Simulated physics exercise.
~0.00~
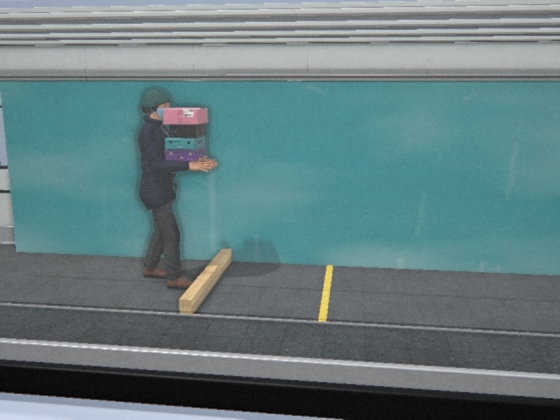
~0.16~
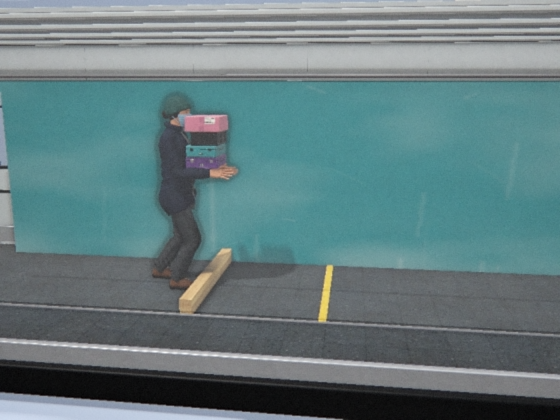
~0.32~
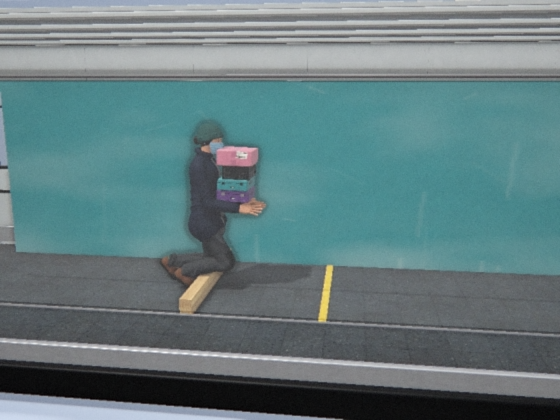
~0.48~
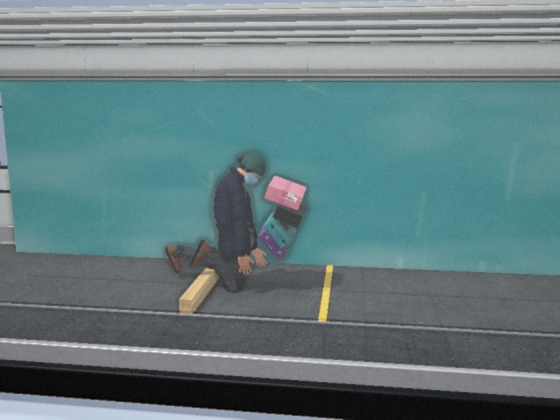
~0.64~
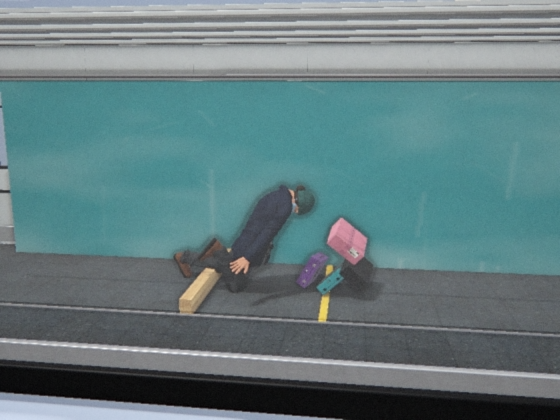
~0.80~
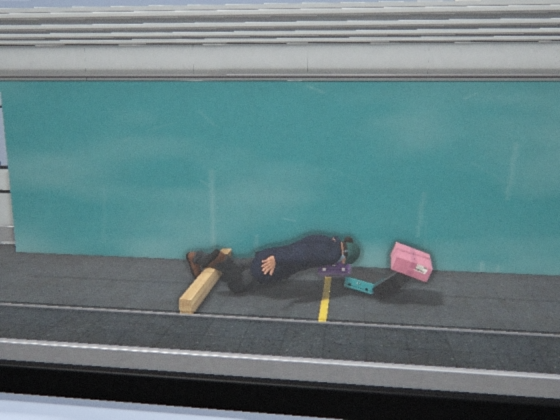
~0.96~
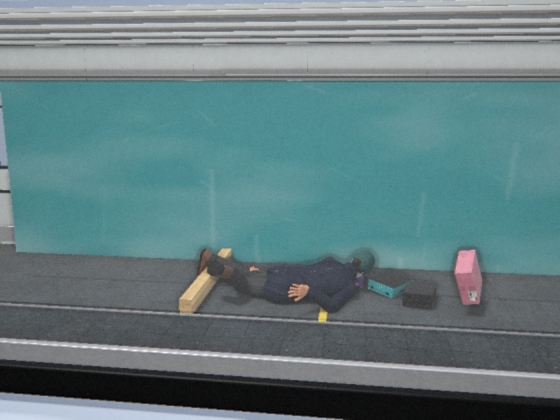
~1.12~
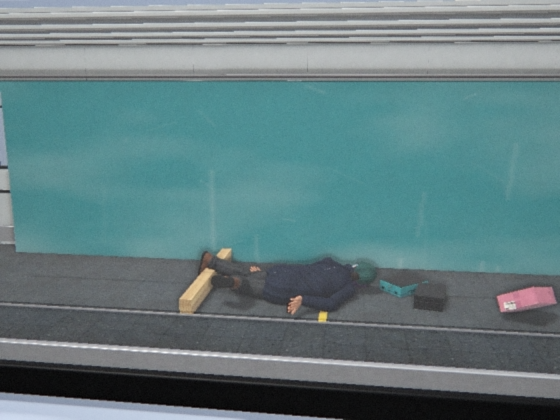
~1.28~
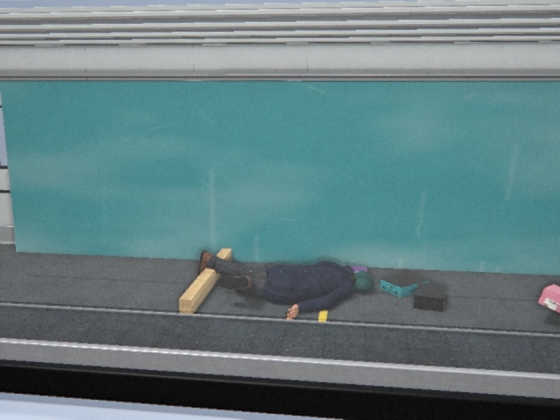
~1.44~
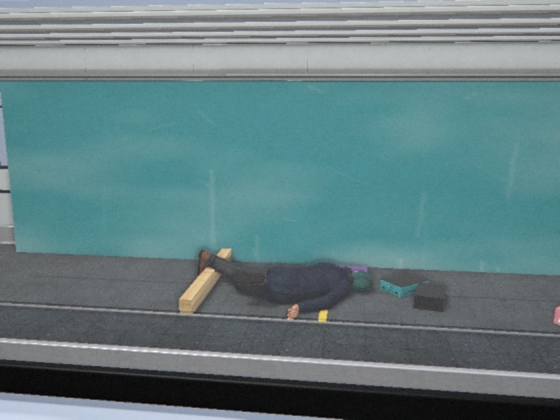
A man carrying stacked boxes topples over a beam and lies flat, boxes scattered right.
